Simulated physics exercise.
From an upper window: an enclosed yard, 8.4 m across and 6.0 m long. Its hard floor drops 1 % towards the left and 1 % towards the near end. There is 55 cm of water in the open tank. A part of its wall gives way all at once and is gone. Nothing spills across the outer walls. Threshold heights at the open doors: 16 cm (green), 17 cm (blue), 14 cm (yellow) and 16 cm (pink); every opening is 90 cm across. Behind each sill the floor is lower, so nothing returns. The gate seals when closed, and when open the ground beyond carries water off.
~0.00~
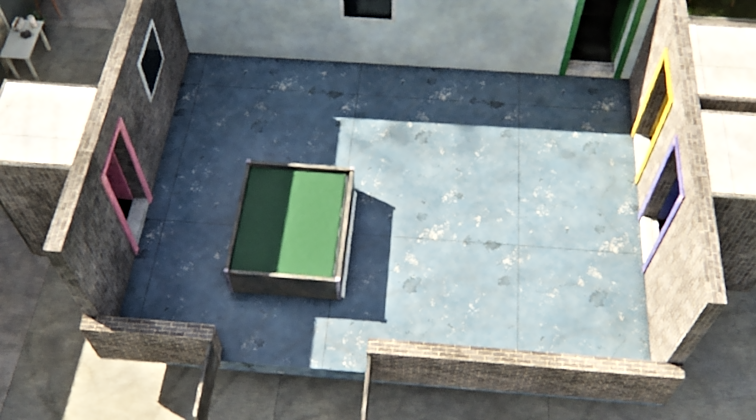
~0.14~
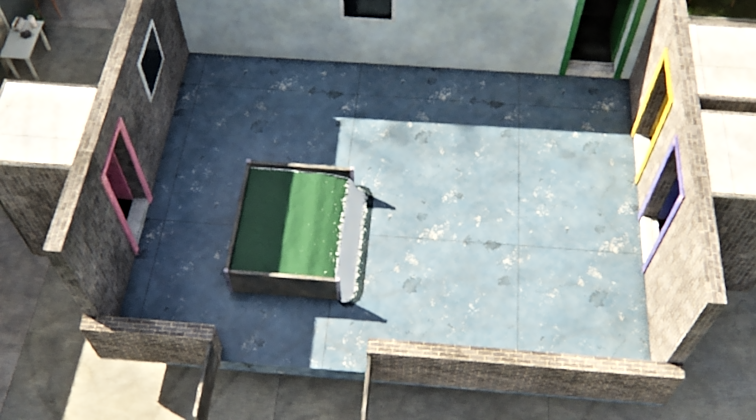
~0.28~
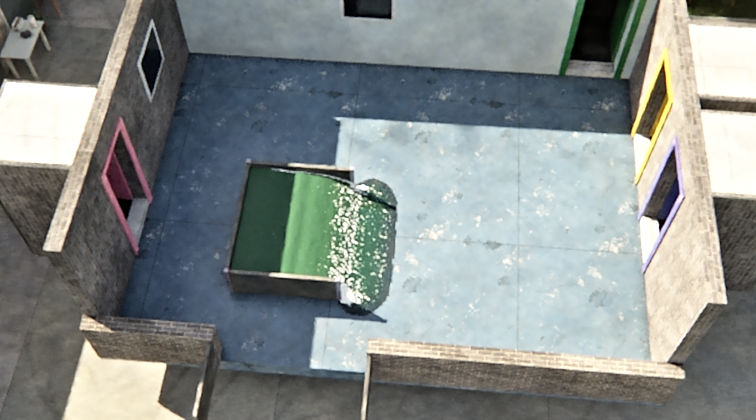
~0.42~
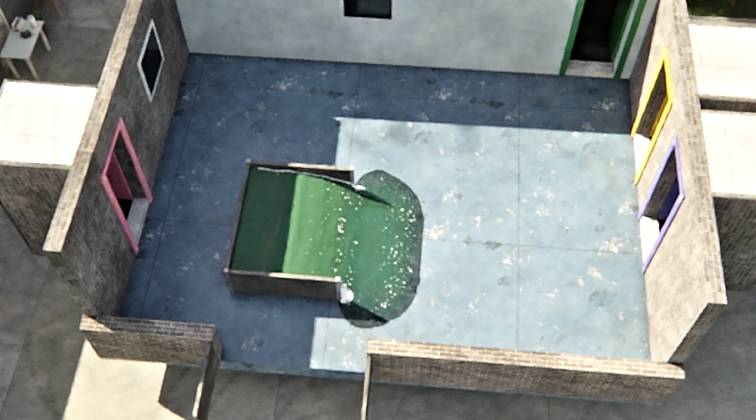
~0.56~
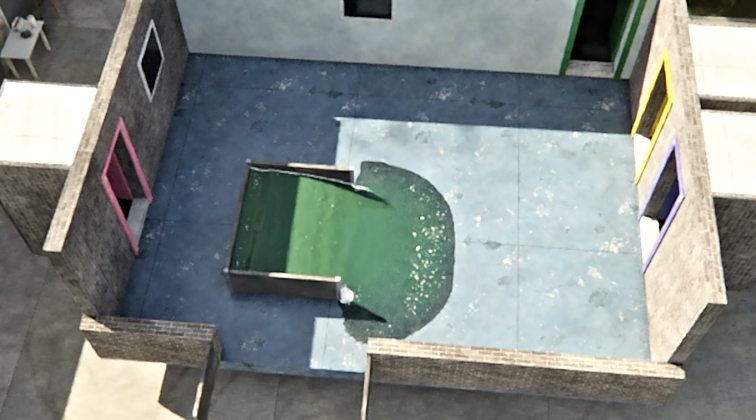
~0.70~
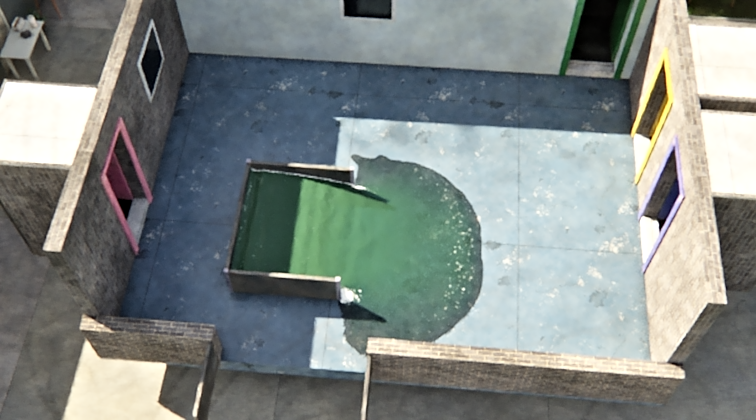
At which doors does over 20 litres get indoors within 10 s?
Within that time: At the green door it keeps below the limit; at the blue door it does not reach the limit; at the yellow door it stays under the limit; at the pink door it stays under the limit.
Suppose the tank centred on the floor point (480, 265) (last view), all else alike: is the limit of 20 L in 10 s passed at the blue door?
Then: Blue past it.
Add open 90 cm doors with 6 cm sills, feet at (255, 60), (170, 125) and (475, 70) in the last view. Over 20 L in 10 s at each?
In turn: Under, not over, below.
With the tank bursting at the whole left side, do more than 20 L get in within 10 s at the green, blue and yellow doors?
Then: Green under, blue not over, yellow below.
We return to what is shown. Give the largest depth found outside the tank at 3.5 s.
Up to some 26 cm.
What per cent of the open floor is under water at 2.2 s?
Near 45 per cent is wet.
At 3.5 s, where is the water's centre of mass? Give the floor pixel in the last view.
At about (496, 253).
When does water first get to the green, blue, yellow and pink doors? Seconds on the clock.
Green 3.6 s, blue 1.6 s, yellow 2.6 s, pink not within the 10 s.
After 1.4 s water covers 30 % of the floor and is deepest (22 cm) near (351, 274); green door not reached, blue door not reached, yellow door not reached, pink door not reached.
After 2.2 s water covers 45 % of the floor and is deepest (20 cm) near (641, 315); green door not reached, blue door 19 cm at the sill, 0 L in, yellow door not reached, pink door not reached.
After 3.5 s water covers 50 % of the floor and is deepest (26 cm) near (599, 376); green door not reached, blue door 15 cm at the sill, 5 L in, yellow door 12 cm at the sill, 0 L in, pink door not reached.
After 6.0 s water covers 50 % of the floor and is deepest (12 cm) near (424, 340); green door 7 cm at the sill, 0 L in, blue door 7 cm at the sill, 6 L in, yellow door 6 cm at the sill, 0 L in, pink door not reached.
After 10.0 s water covers 90 % of the floor and is deepest (8 cm) near (114, 337); green door 2 cm at the sill, 0 L in, blue door 3 cm at the sill, 6 L in, yellow door 3 cm at the sill, 0 L in, pink door not reached.
